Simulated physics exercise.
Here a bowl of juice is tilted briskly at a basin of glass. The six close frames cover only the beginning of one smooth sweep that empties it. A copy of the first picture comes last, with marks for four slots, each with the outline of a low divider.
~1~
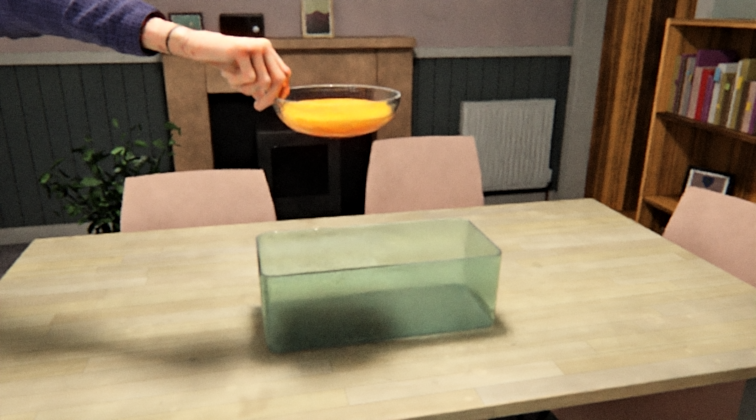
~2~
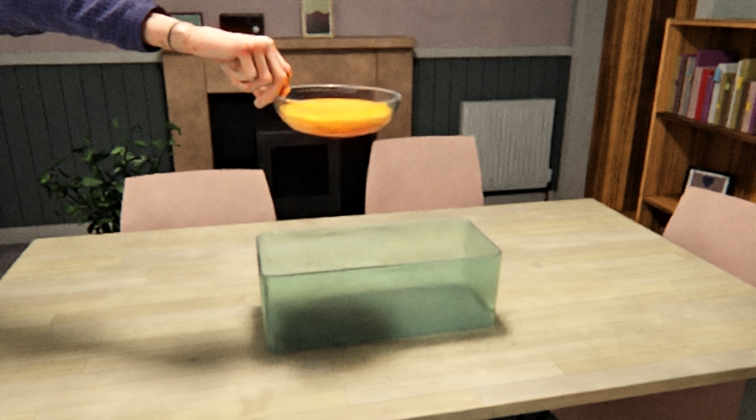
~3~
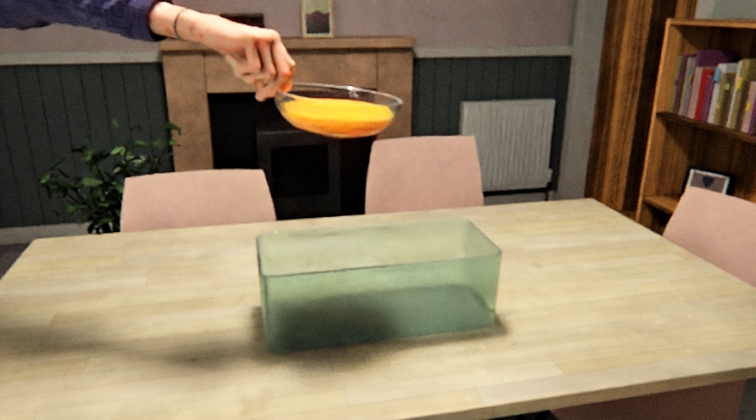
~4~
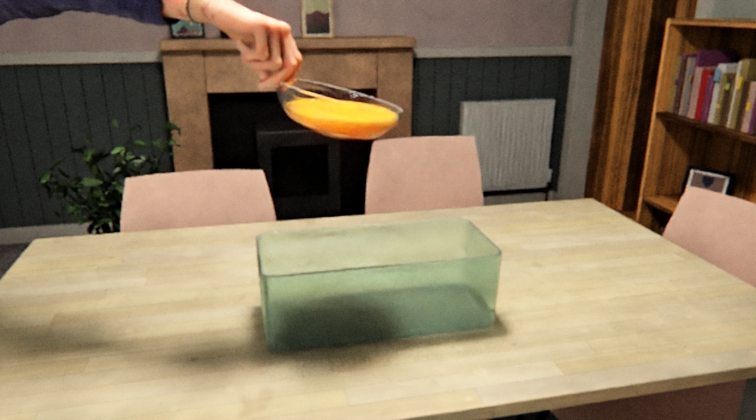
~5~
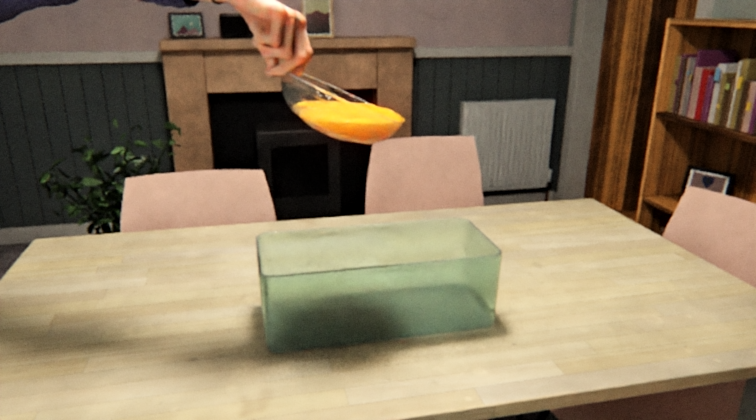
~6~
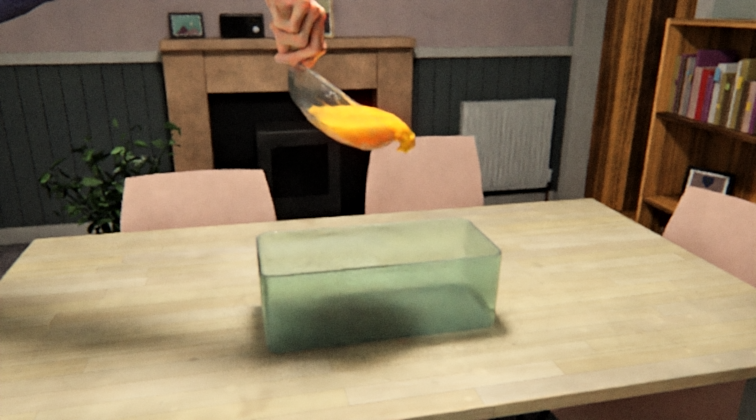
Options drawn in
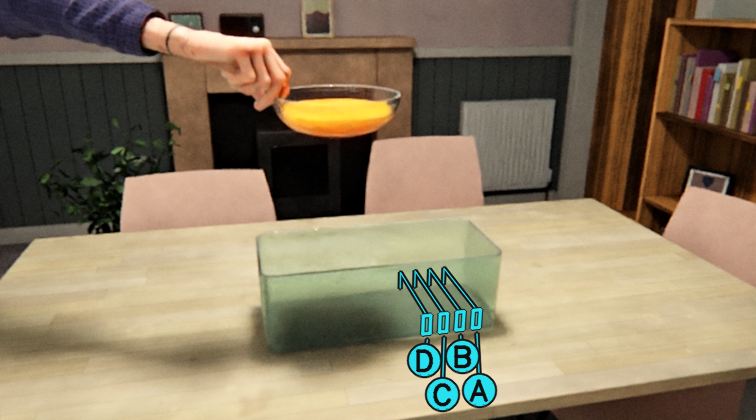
Hand tilting a clear bowl of orange juice to the right above a glass basin, the juice starting over the lip.
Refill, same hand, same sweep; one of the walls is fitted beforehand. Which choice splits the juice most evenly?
Use slot C.
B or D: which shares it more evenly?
The answer is D.
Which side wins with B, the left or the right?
The left side.
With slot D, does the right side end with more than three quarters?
No, it does not.
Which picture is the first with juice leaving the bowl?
Picture 5.
On the marked copy, A at (476, 333); B at (460, 335); C at (444, 337); D at (427, 339).
If A is chosen, about 89 % ends left of the wall and 8 % right of it.
If B is chosen, about 74 % ends left of the wall and 23 % right of it; 3 % is lost outside.
If C is chosen, about 49 % ends left of the wall and 49 % right of it; 3 % is lost outside.
If D is chosen, about 33 % ends left of the wall and 64 % right of it; 3 % is lost outside.
